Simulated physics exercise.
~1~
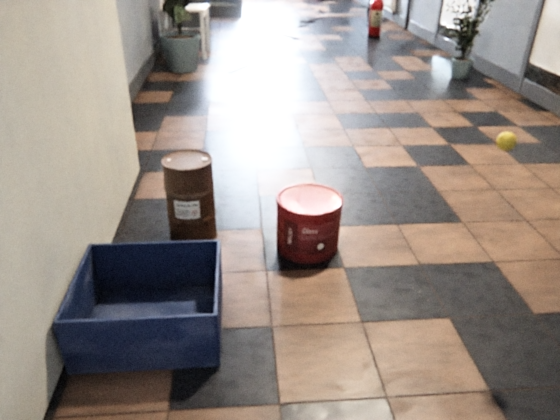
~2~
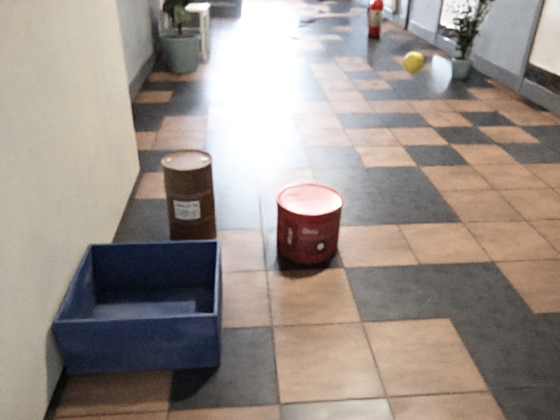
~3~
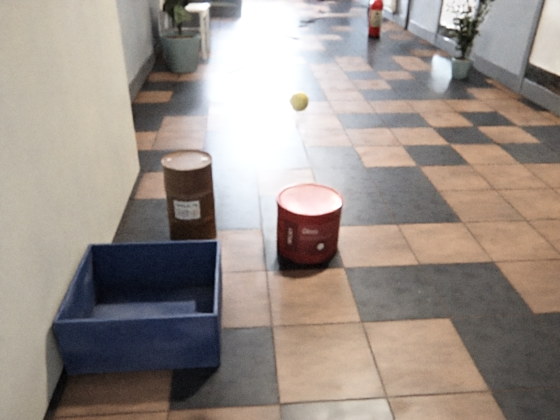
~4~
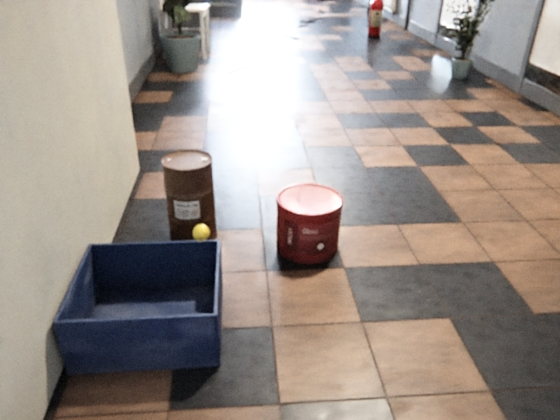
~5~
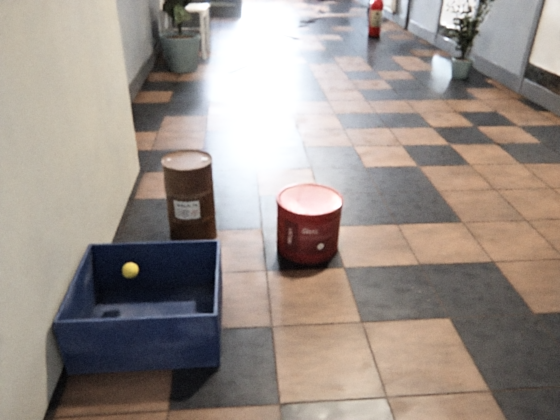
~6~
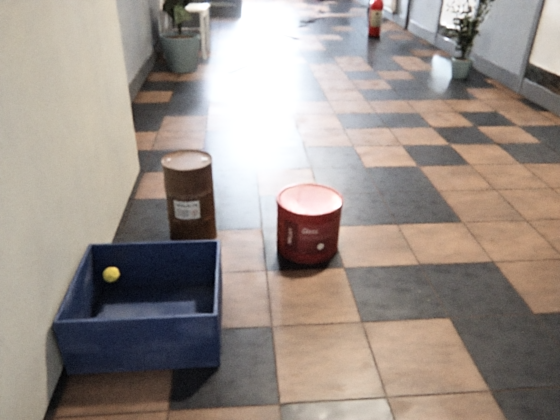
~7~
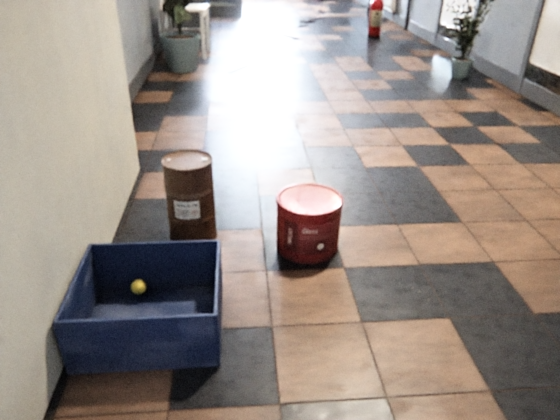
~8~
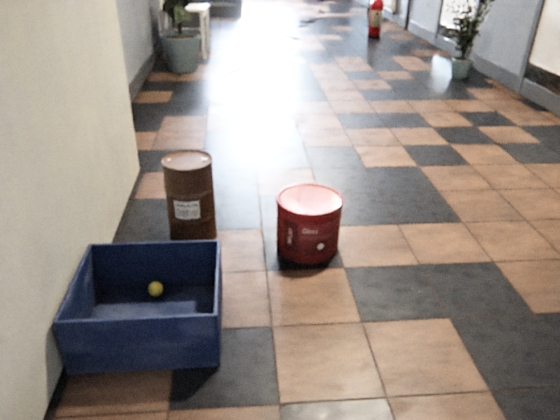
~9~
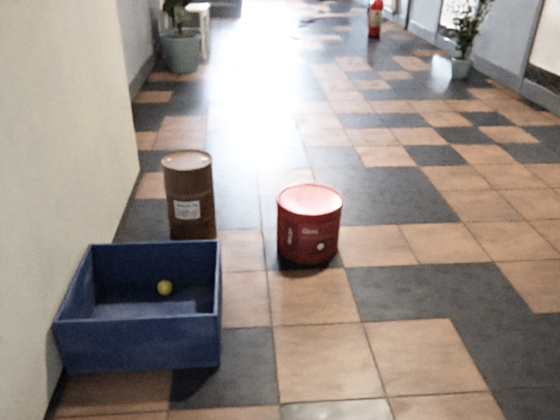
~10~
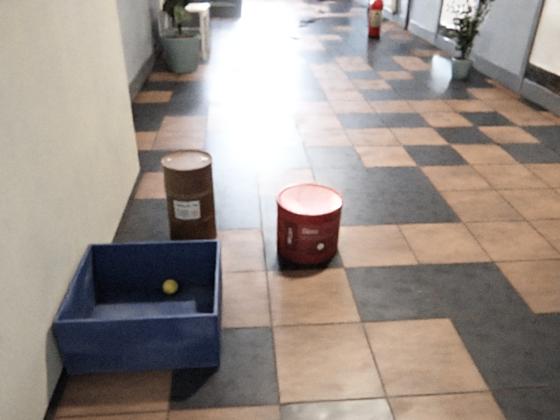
A blue open box catches a flying yellow ball, which bounces and stays inside.
